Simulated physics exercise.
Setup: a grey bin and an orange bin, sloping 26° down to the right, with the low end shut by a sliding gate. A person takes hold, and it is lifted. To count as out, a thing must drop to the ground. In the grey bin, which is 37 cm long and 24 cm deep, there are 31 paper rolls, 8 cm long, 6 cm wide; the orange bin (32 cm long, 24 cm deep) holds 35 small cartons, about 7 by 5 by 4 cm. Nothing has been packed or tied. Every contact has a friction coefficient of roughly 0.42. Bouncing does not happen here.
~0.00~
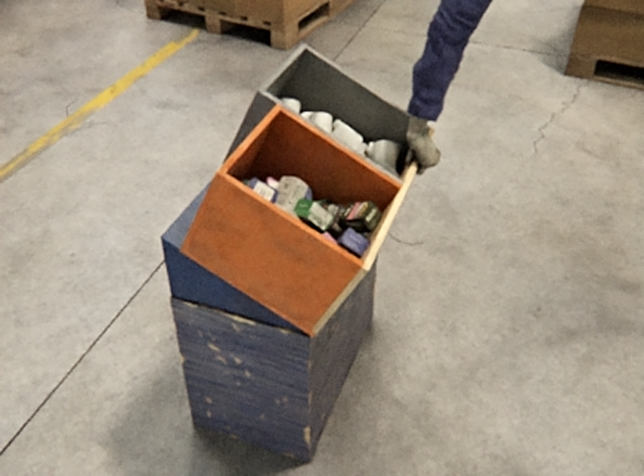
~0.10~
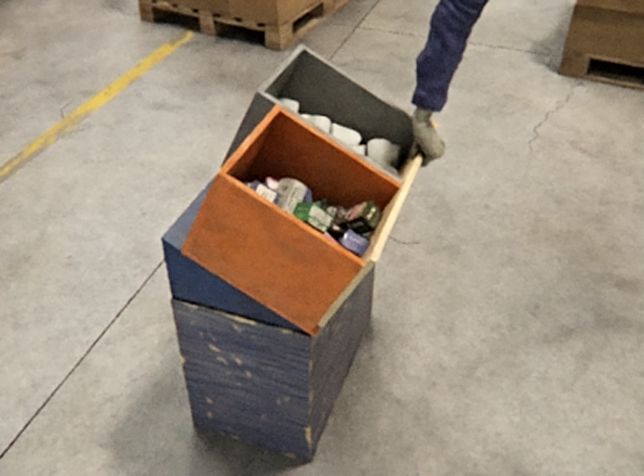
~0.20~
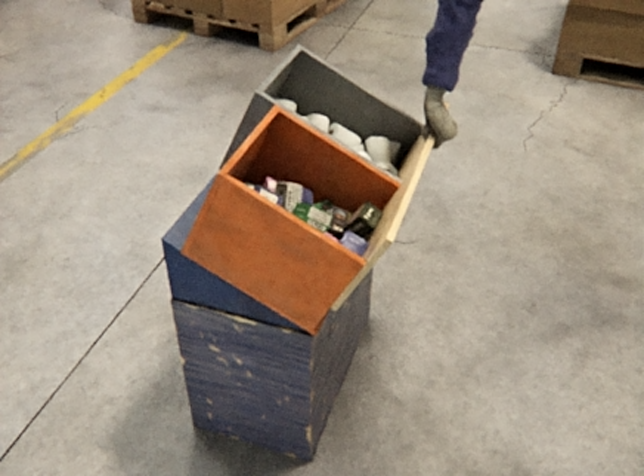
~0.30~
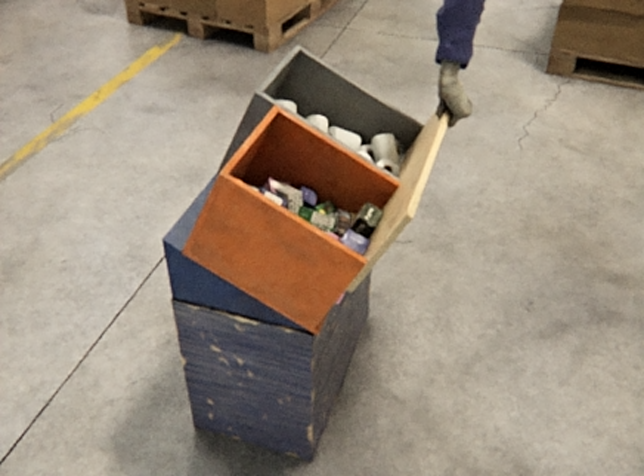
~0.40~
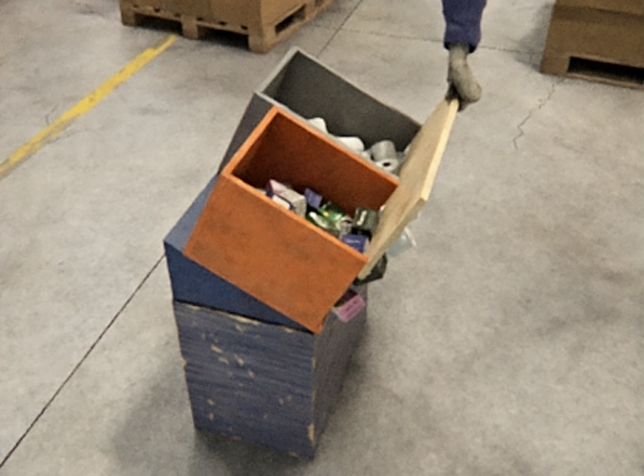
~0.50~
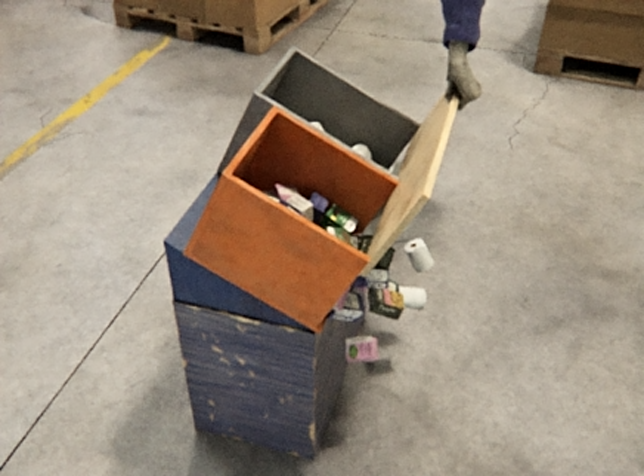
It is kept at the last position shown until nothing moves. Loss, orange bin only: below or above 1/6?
It is going to lose a fraction above one sixth.
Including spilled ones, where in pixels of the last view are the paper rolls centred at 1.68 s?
Centre: About (456, 350) px.
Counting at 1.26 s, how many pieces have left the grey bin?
About, grey bin: 25.
After 0.69 s, the grey bin is down by 11 of 31 and the orange bin is down by 11 of 35.
After 0.92 s, the grey bin is down by 18 of 31 and the orange bin is down by 21 of 35.
After 1.26 s, the grey bin is down by 27 of 31 and the orange bin is down by 29 of 35.
Final count (at 1.68 s), the grey bin is down by 31 of 31 and the orange bin is down by 35 of 35. Asked share, 35 of 35, 100 per cent.
